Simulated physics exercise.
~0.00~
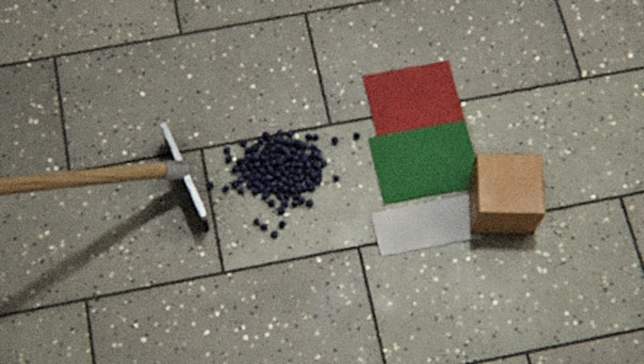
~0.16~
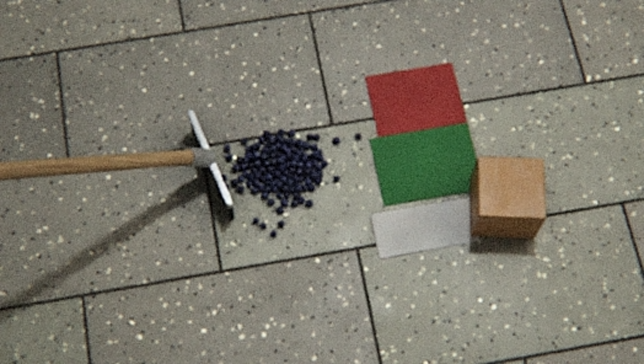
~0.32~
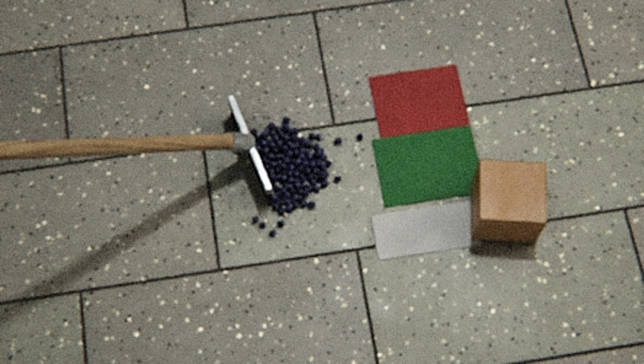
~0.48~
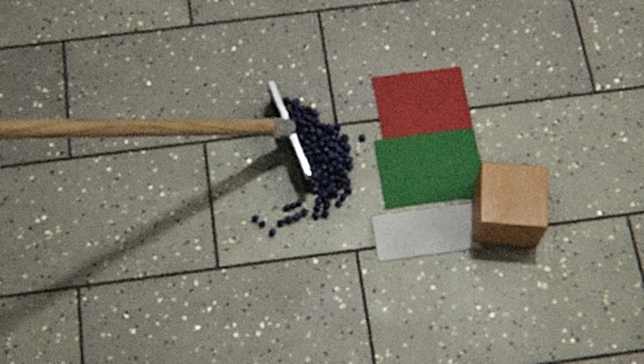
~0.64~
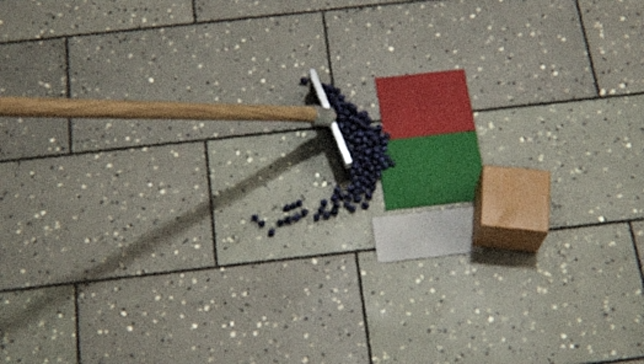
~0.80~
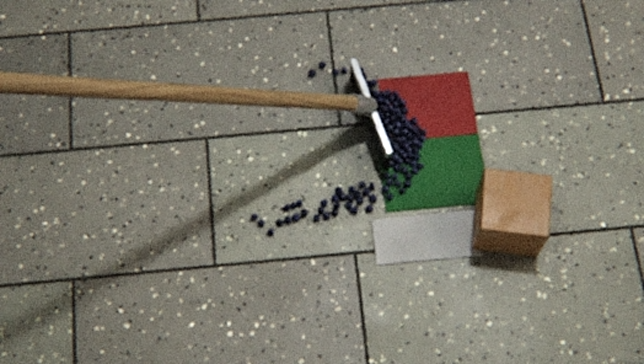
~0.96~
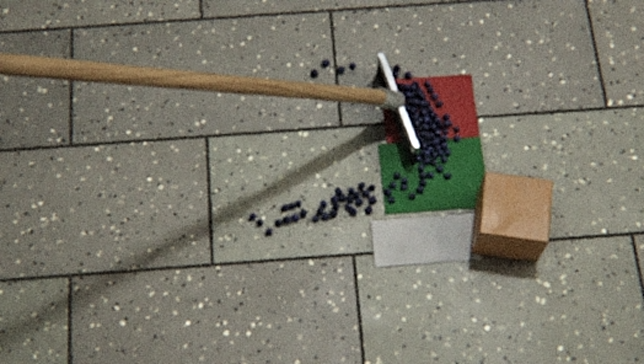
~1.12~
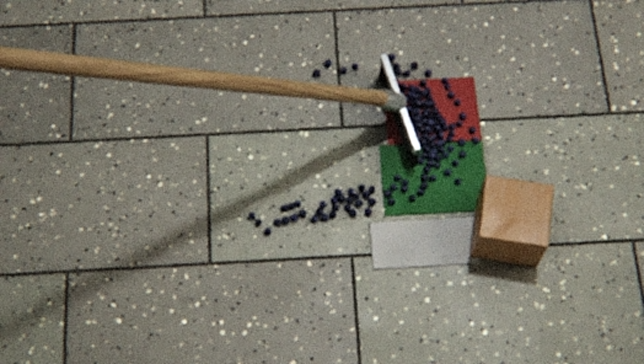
On a speckled tile floor, a squeegee pushes dark blueberries rightward, scattering many across red and green mats.
